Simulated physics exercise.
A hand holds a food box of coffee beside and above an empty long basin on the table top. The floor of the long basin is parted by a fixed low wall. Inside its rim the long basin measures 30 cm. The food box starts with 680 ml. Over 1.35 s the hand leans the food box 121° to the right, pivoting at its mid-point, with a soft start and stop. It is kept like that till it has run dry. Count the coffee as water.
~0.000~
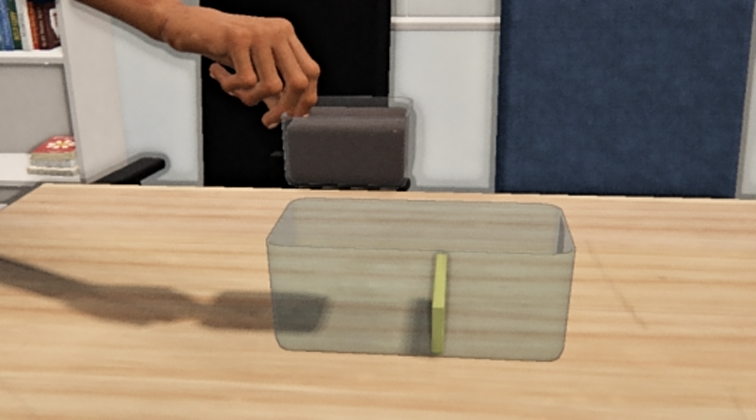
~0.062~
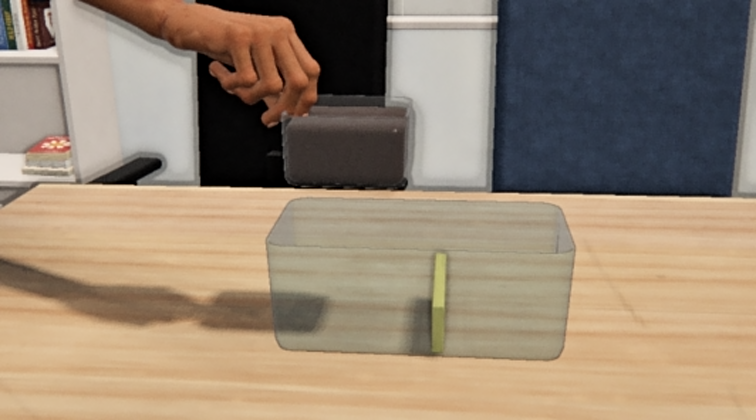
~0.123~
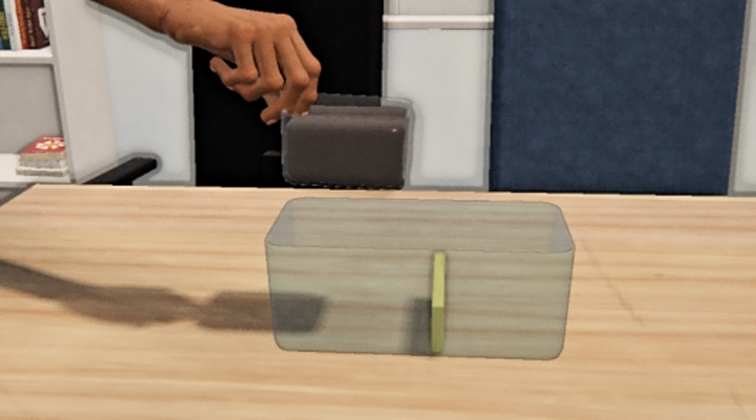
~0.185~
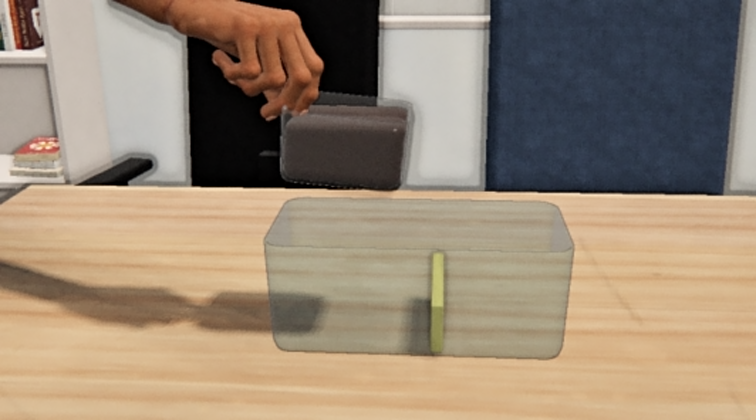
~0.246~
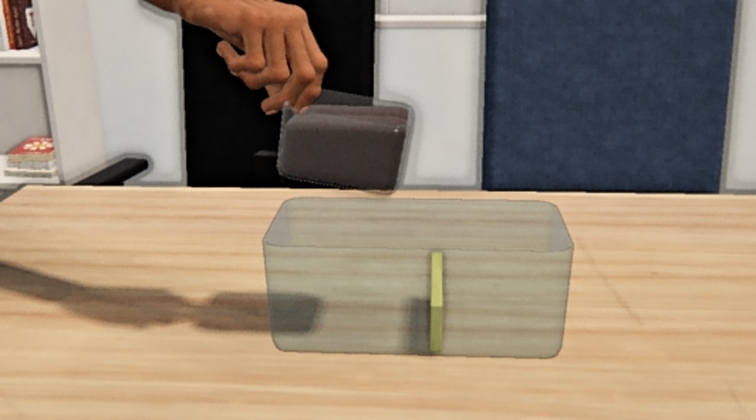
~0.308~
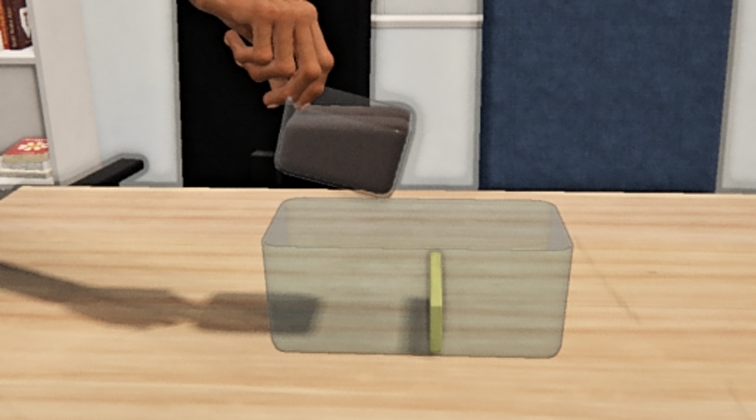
On a wooden table top, a hand above a clear basin slowly leaning a box of dark liquid slightly to the right.
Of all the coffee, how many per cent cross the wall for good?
The far part has some 73 per cent.
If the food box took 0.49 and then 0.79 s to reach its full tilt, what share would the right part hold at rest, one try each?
First 45, then 65 per cent.
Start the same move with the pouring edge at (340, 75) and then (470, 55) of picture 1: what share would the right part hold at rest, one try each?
In turn about 5 and 90 per cent.
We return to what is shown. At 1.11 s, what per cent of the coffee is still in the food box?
About 4 per cent.
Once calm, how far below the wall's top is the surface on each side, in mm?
Some 46 mm on the left and 24 mm on the right.
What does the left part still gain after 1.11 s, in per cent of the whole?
Near 7 in a hundred.
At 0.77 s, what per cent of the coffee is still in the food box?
About 38 per cent.
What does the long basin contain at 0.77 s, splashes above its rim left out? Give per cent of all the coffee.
Some 36 per cent.
After 0.77 s the tilt is 74° and 39 per cent is still to pour, 1 is left of the wall and 35 right of it.
After 1.11 s the tilt is 112° and 4 per cent is still to pour, 20 is left of the wall and 73 right of it.
After 1.47 s the tilt is 121° and 0 per cent is still to pour, 26 is left of the wall and 73 right of it.
After 1.85 s the tilt is 121° and 0 per cent is still to pour, 26 is left of the wall and 73 right of it.
In the end 26 per cent lies left of the wall, 73 right of it and 0 outside.
